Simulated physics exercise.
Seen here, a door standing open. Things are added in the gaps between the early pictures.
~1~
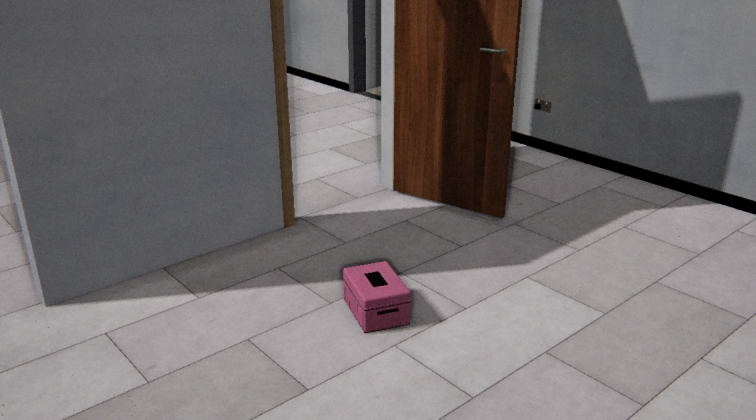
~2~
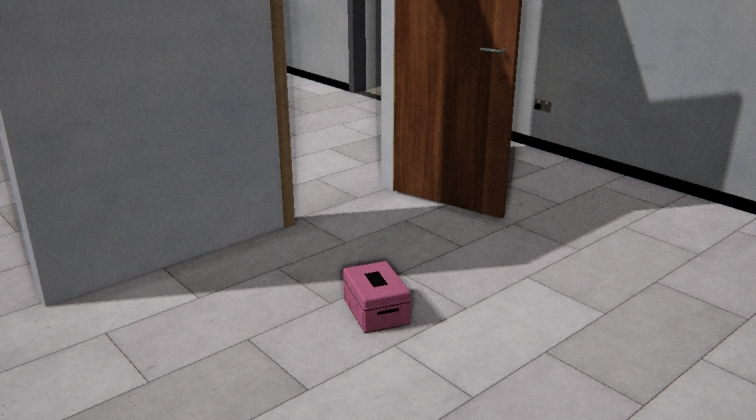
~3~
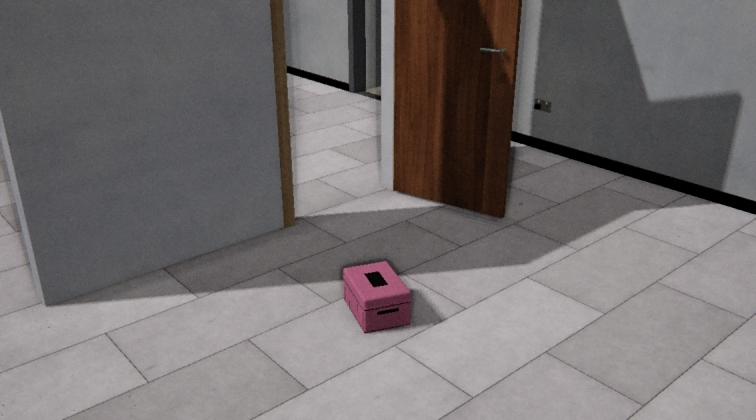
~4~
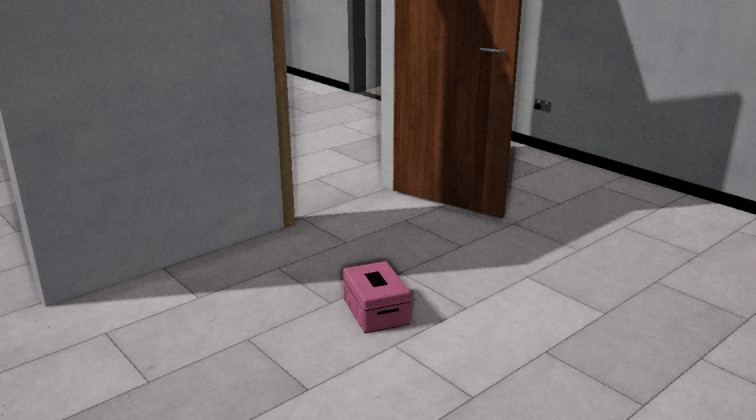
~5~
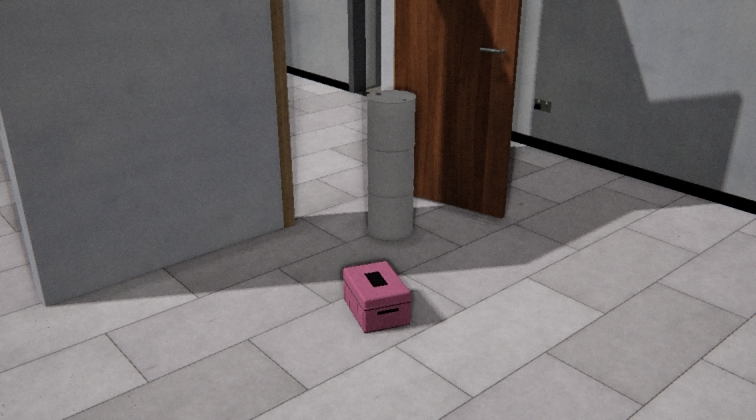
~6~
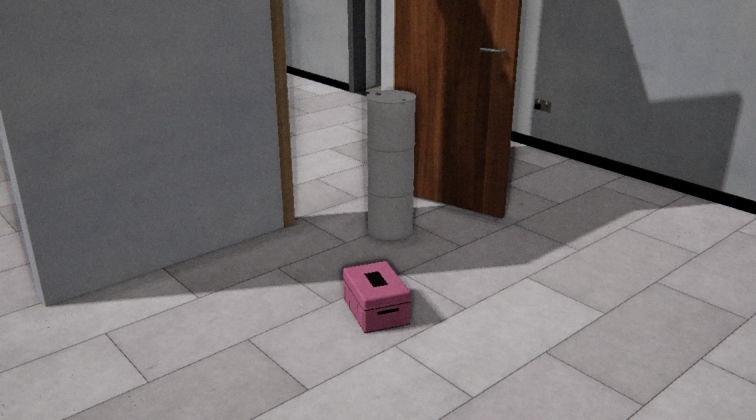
In a tiled room, a white drum appears behind a still pink box near an open door.
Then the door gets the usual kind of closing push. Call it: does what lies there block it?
Yes.
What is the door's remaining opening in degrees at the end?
Some 60°.
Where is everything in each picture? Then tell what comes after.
Door wide open and still; pink toolbox (376, 296), in the first picture.
Door wide open and still; pink toolbox (376, 296), in the second picture.
Door wide open and still; pink toolbox (376, 296), in the third picture.
Door wide open and still; pink toolbox (376, 296), in the fourth picture.
Door wide open and still; pink toolbox (376, 296), in the fifth picture.
Door wide open and still; white drum (391, 166); pink toolbox (376, 296), in the sixth picture.
Then, 0.40 s on from there, door at 93°.
Then, 0.60 s on from there, door at 79°.
Then, 0.80 s on from there, door at 64°.
In the end, door at 59°; both unmoved. At the end, from the last picture's camera, white drum near (389, 166).
